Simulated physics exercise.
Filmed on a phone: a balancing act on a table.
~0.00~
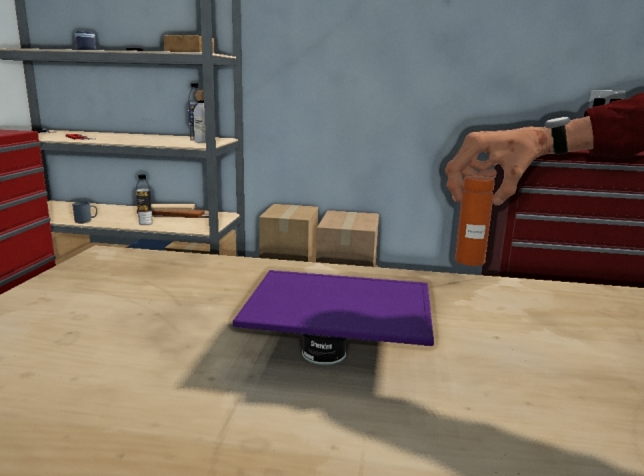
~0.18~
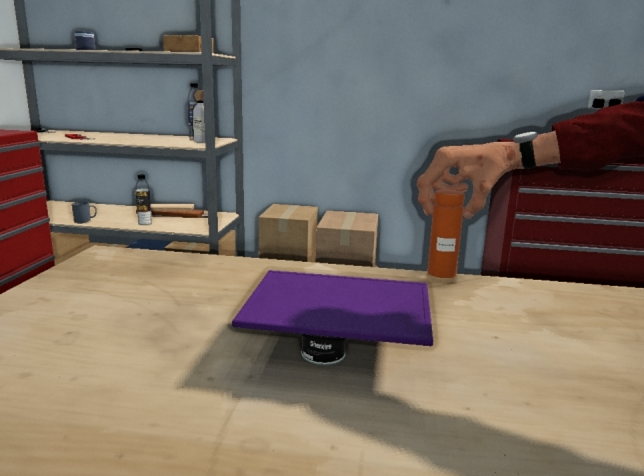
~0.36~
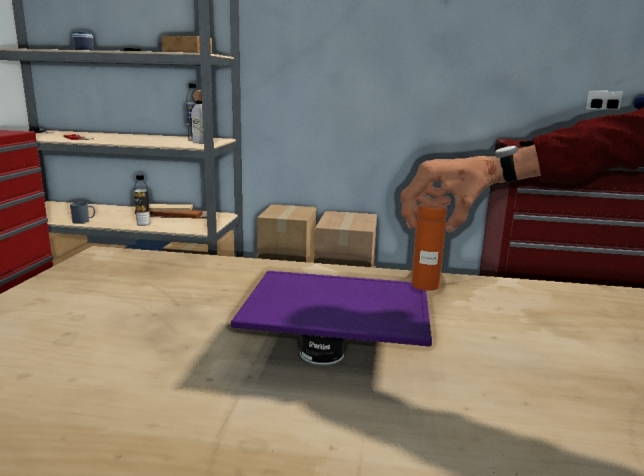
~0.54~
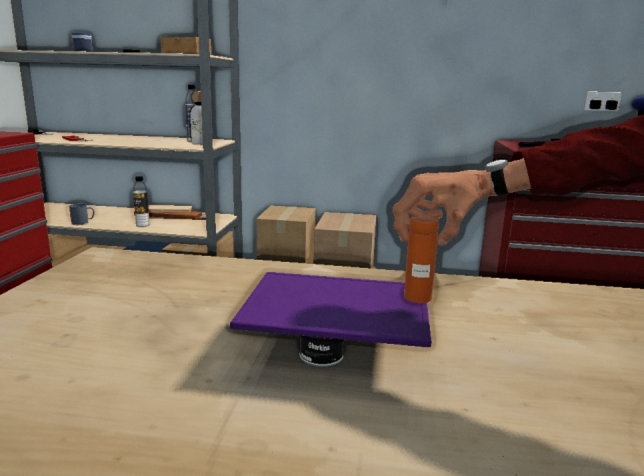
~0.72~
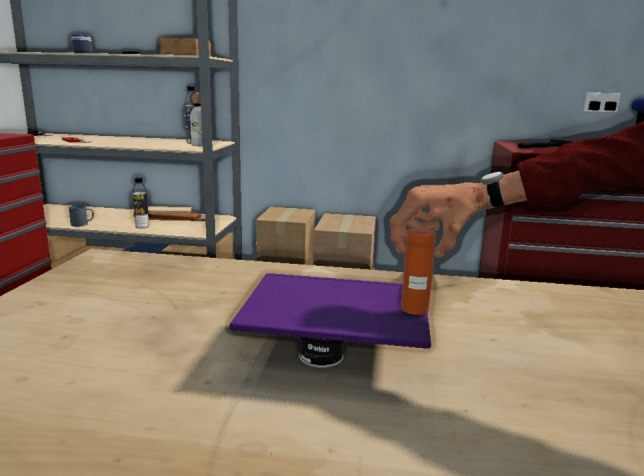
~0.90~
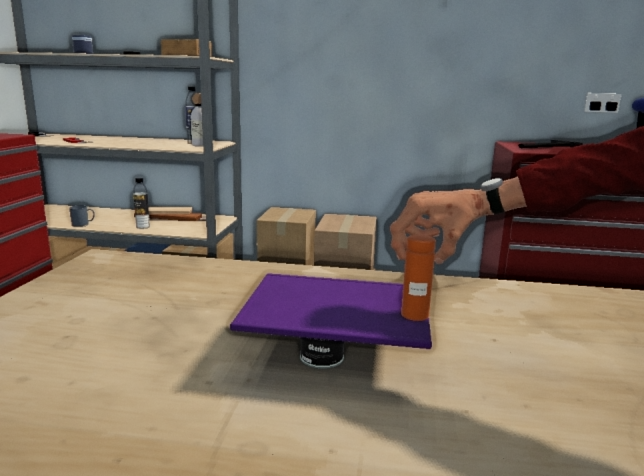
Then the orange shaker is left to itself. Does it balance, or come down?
The stack comes apart.
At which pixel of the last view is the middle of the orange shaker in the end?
Near (467, 364).
After 1.30 s, orange shaker now fallen; purple lid turned 32° from how it was put.
After 1.40 s, purple lid turned 43° from how it was put.
After 1.50 s, purple lid turned 38° from how it was put.
In the end (2.2 s), fallen, orange shaker; left askew, purple lid; black tin unmoved. At the end, from the last picture's camera, orange shaker near (467, 364). The stack gives way.
